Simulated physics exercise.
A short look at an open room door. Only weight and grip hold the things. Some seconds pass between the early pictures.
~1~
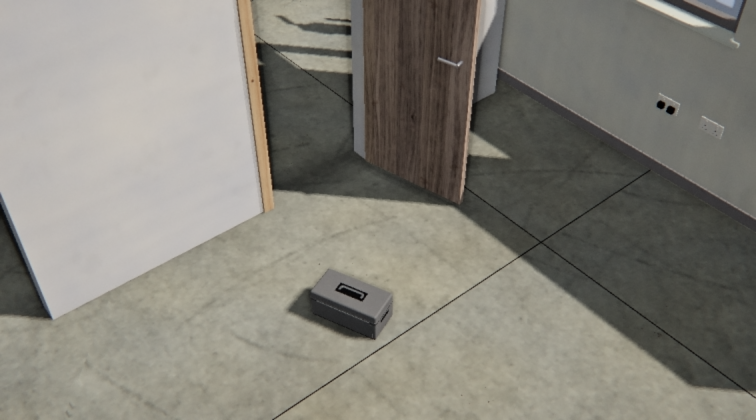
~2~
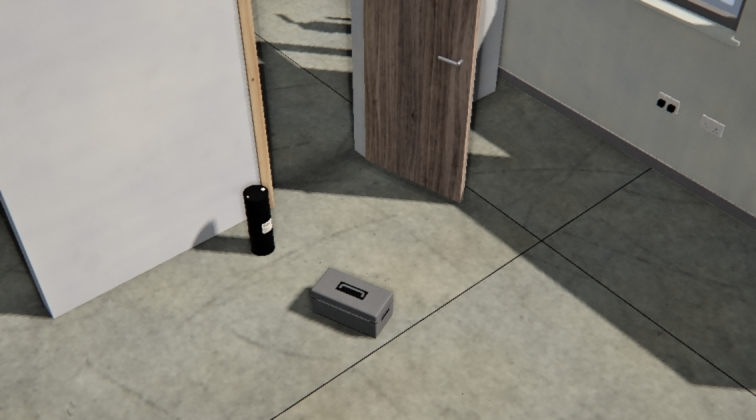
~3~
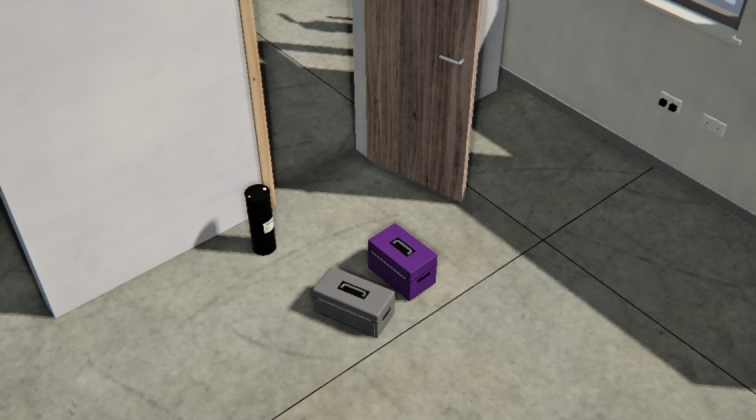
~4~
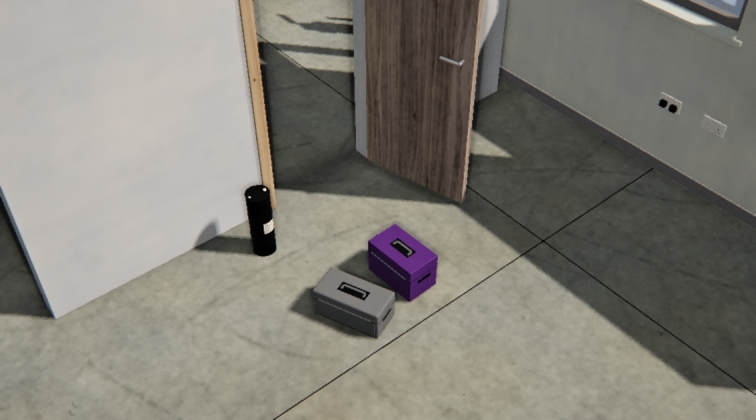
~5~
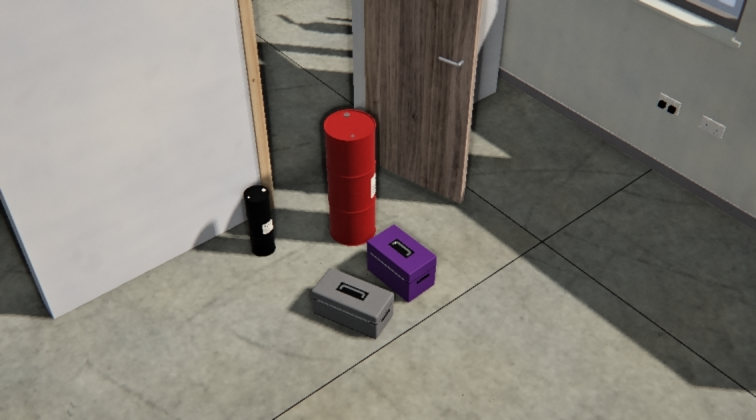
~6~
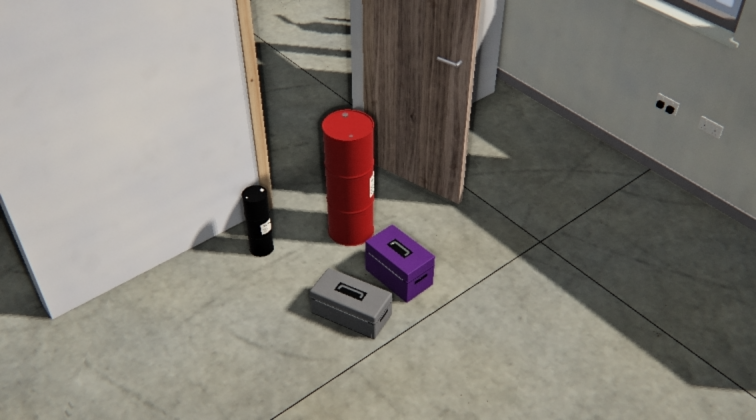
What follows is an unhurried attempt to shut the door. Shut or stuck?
It stops short.
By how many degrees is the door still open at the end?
Some 55° open.
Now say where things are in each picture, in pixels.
The first frame shows door wide open and still.
The second frame shows door wide open and still; grey toolbox (352, 302).
The third frame shows door wide open and still; black canister (261, 221); grey toolbox (354, 301).
The fourth frame shows door wide open and still; purple toolbox (402, 263); black canister (261, 221).
The fifth frame shows door wide open and still; grey toolbox (353, 303); purple toolbox (401, 263).
The sixth frame shows door wide open and still; red drum (350, 180); black canister (258, 222).
Then, 0.70 s later than the last frame, door at 86°.
Then, 1.10 s later than the last frame, door at 66°.
When it is over, door at 55°; all 4 as before. End places, in pixels of the last picture, red drum near (346, 180).
